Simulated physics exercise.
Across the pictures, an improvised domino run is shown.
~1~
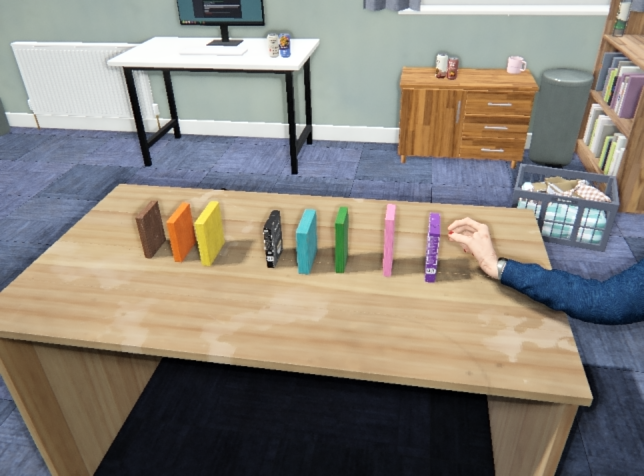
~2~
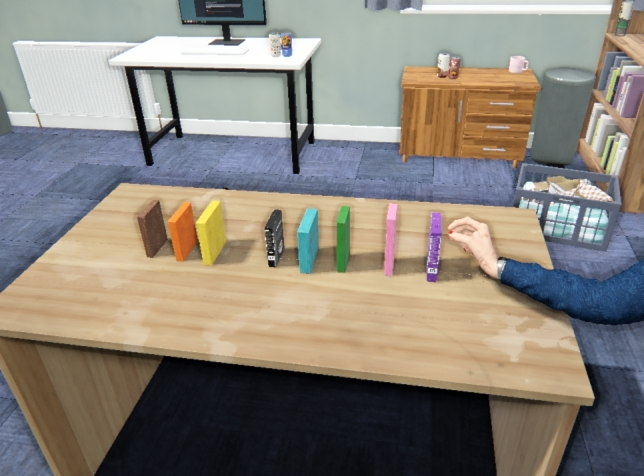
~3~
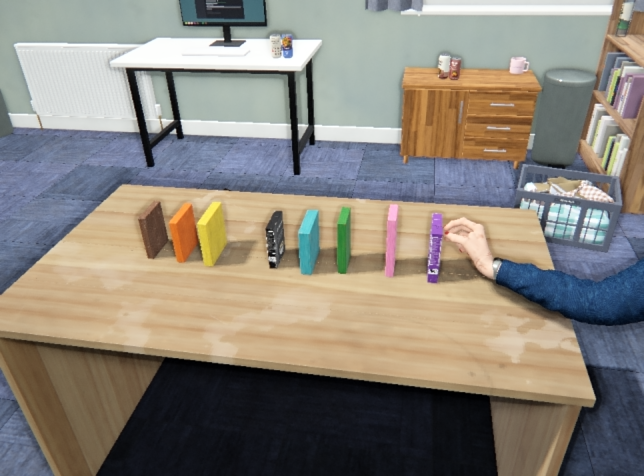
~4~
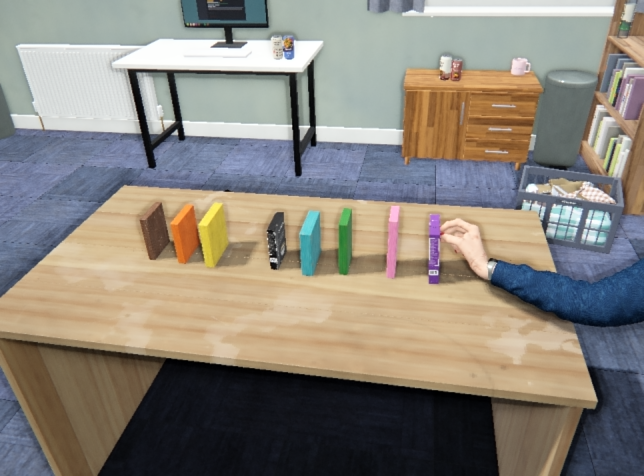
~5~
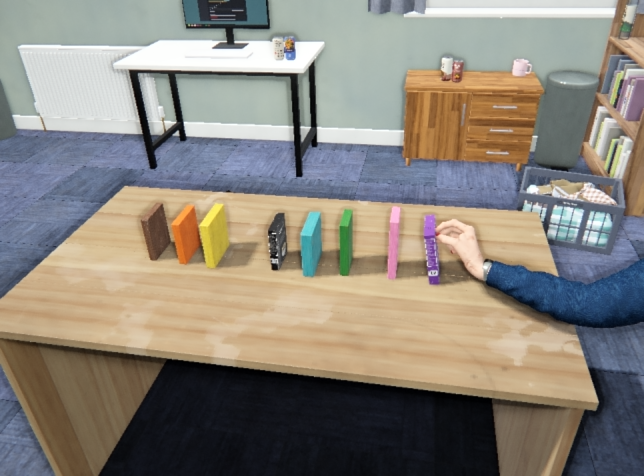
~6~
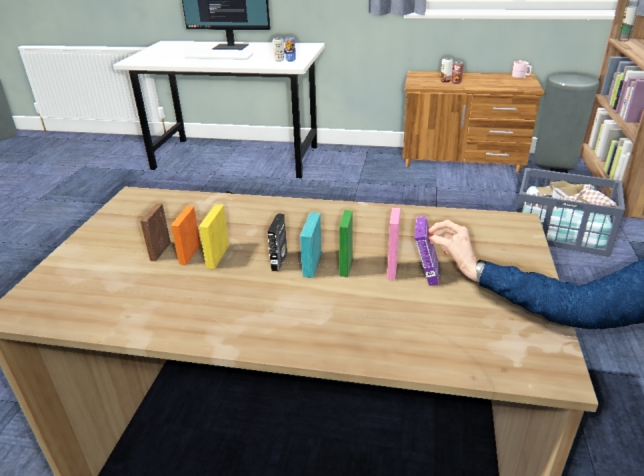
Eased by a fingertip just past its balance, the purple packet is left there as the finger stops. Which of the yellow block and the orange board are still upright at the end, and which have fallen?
At the end, the yellow block is left standing, the orange board is left standing.
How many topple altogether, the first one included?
In all, 5.
Then, 0.40 s past the last view, purple packet 70° over; pink board rocked 51° from its first pose; green board rocked 19° from its first pose.
Then, 0.60 s past the last view, purple packet 77° over; pink board rocked 73° from its first pose; green board rocked 56° from its first pose; turquoise board rocked 44° from its first pose.
Then, 0.70 s past the last view, purple packet 79° over; pink board on its side; black packet on its side; green board rocked 69° from its first pose.
Finally, down or leaning hard on the table, black packet, green board, pink board and turquoise board; the other 2 still in place. Final places as the last picture's camera would see them, yellow block near (215, 236), orange board near (187, 235).
